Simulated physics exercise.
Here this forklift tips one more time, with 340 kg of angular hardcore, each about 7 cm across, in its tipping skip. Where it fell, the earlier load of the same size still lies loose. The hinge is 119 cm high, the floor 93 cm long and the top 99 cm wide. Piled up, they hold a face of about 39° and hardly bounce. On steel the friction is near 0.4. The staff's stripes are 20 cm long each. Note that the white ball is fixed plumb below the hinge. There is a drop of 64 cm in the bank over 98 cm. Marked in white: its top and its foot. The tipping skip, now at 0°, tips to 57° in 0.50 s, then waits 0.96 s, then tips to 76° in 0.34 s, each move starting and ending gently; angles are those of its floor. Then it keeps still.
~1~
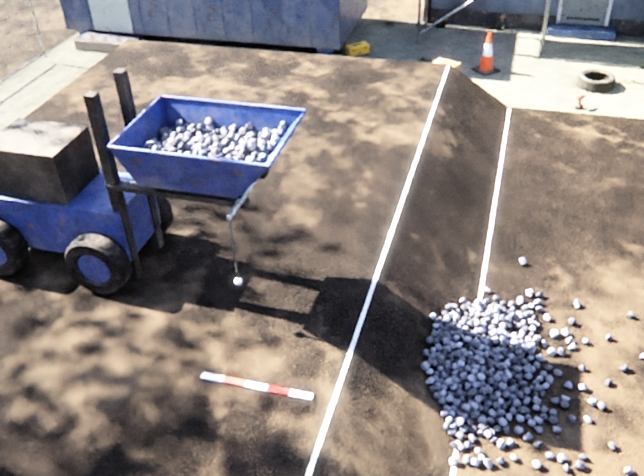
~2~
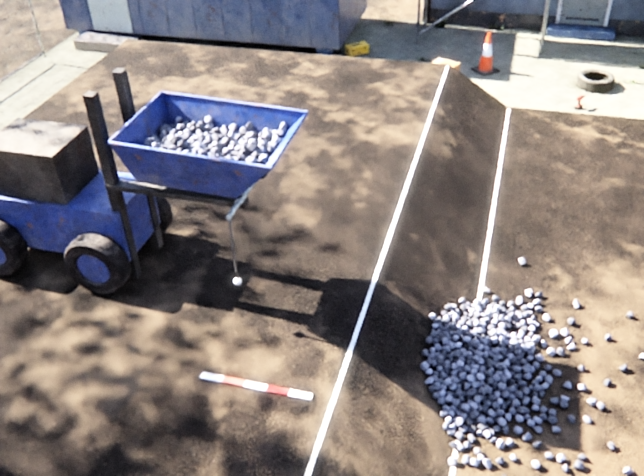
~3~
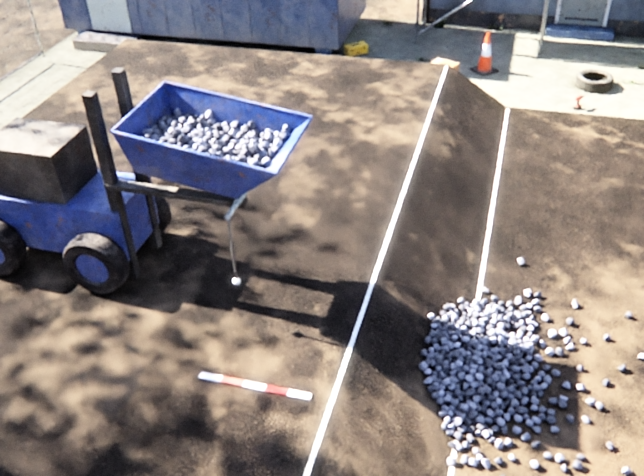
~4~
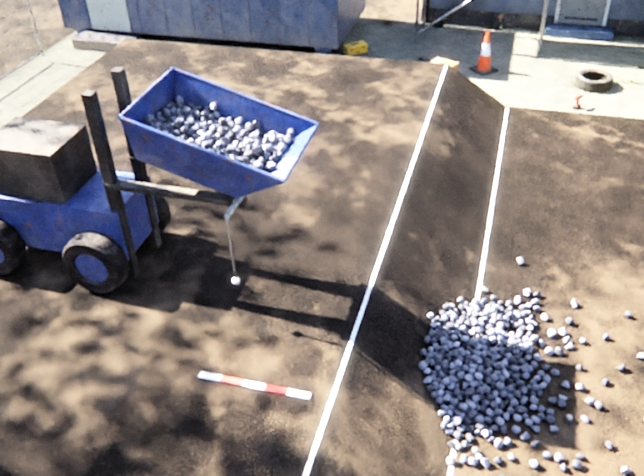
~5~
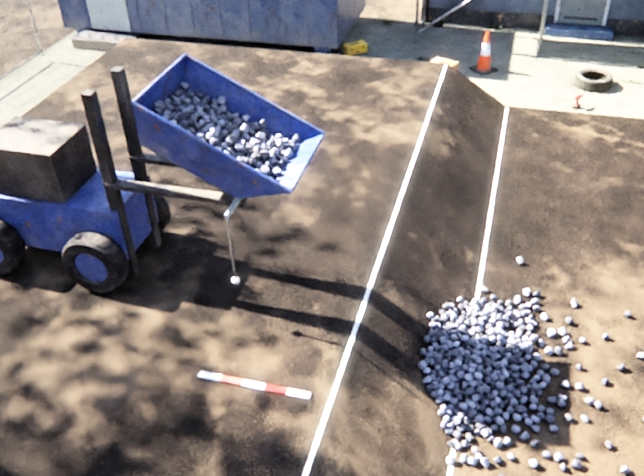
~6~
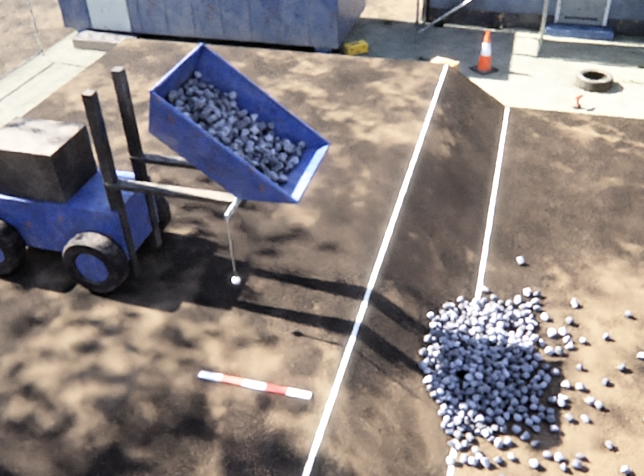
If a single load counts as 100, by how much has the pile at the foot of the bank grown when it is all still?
I would say it has grown by roughly 17 out of 100.
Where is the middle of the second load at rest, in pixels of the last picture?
The middle ends up near (410, 326).
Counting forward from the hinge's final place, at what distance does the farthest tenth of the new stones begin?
It comes to around 220 centimetres.
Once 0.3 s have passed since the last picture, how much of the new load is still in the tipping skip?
100 %.
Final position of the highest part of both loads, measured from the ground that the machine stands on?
20 cm above.
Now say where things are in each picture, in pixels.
In the first frame, lip at (270, 166), floor tilted 0°, highest stones at (274, 136). The earlier load is highest near (435, 340), 35 cm below ground level, 28 % on the top or the slope, 72 % at the foot of the bank.
In the second frame, the tipping skip is at 2°, its lip at (272, 168); the top of the load is at (241, 132).
In the third frame, the tipping skip is at 8°, its lip at (277, 174); the top of the load is at (178, 124).
In the fourth frame, the tipping skip is at 17°, its lip at (284, 182); the top of the load is at (172, 110).
In the fifth frame, the tipping skip is at 27°, its lip at (291, 192); the top of the load is at (180, 98).
In the sixth frame, the tipping skip is at 37°, its lip at (297, 203); the top of the load is at (191, 87).
Then, 0.1 s after the last picture the floor is at 51°; in per cent of one load, 100 in the tipping skip, 28 on the top or the slope, 72 at the foot of the bank; the foremost stones are at (631, 387).
Then, 0.3 s after the last picture the floor is at 57°; in per cent of one load, 100 in the tipping skip, 28 on the top or the slope, 72 at the foot of the bank; the foremost stones are at (631, 387).
Then, 2.0 s after the last picture the floor is at 76°; in per cent of one load, 28 in the tipping skip, 86 on the top or the slope, 86 at the foot of the bank; the foremost stones are at (632, 365).
Then, 4.5 s after the last picture the floor is at 76°; in per cent of one load, 0 in the tipping skip, 112 on the top or the slope, 88 at the foot of the bank; the foremost stones are at (634, 365). Net gain at the foot of the bank, 17.
